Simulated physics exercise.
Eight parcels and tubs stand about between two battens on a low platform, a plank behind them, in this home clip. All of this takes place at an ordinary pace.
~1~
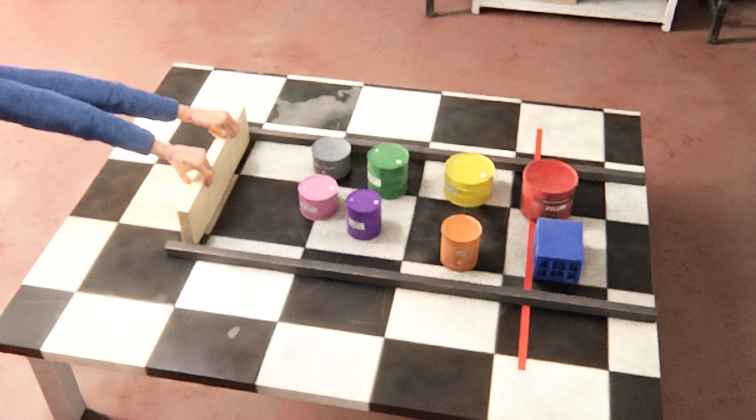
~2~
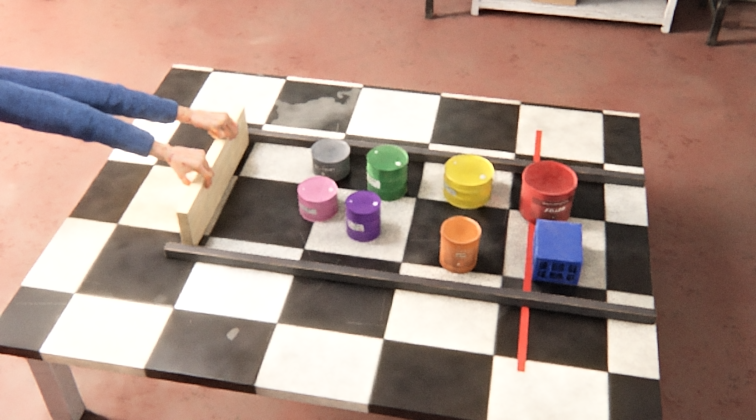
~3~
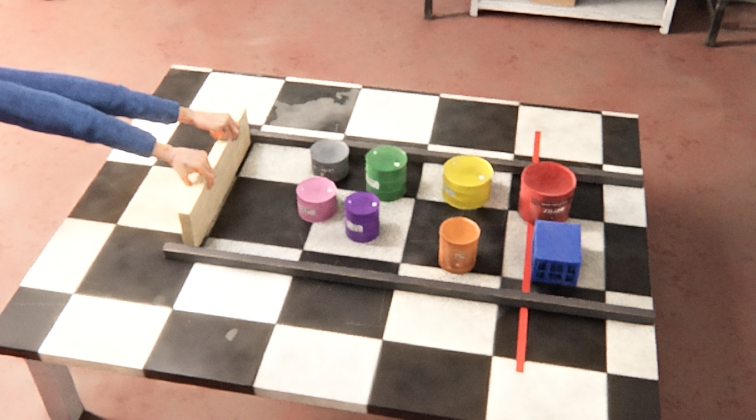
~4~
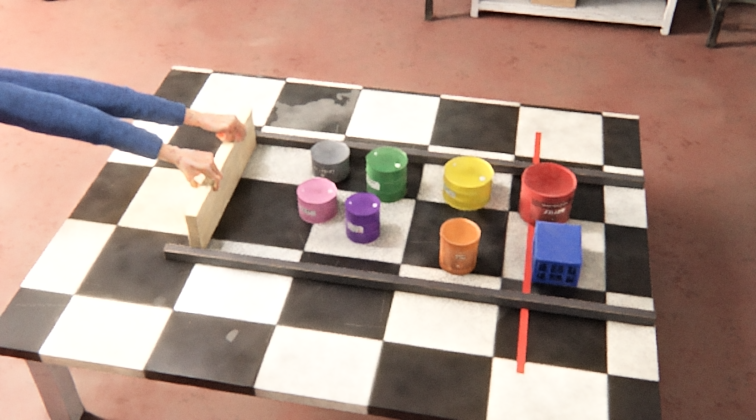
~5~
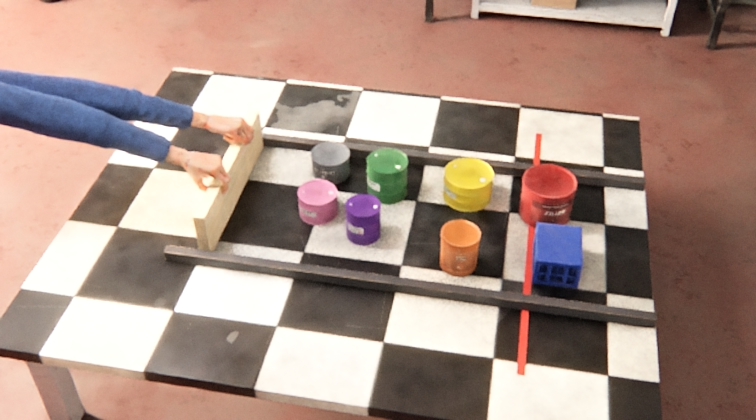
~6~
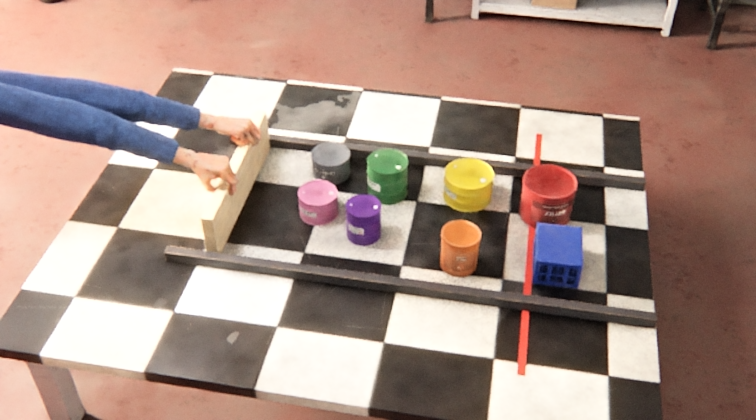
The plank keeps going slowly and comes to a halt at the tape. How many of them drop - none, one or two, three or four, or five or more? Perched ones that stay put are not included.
It ends with every one still up.
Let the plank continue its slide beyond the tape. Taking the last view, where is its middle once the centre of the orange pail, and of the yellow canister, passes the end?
The middle is at (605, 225) when it's the orange pail, and at (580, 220) when it's the yellow canister.
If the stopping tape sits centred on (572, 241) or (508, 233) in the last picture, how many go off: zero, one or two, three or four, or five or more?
Going by the order asked, it's either one or two and then none.
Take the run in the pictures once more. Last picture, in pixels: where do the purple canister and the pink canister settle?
I'd say approximately (549, 259) and then (552, 237).
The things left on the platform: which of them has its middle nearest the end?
The red pail ends up foremost.
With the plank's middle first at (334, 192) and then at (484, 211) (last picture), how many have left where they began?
The counts are 4 and 8.
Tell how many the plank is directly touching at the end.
That makes 3.
A little later, none off yet; blue crate at rest near (557, 255); red pail at rest near (548, 198); orange pail at rest near (460, 249).
Next, none off yet; blue crate moving near (561, 255); red pail shifted a little near (579, 207); orange pail shifted about its own width near (520, 265).
When it is over, the number that fall off is zero.
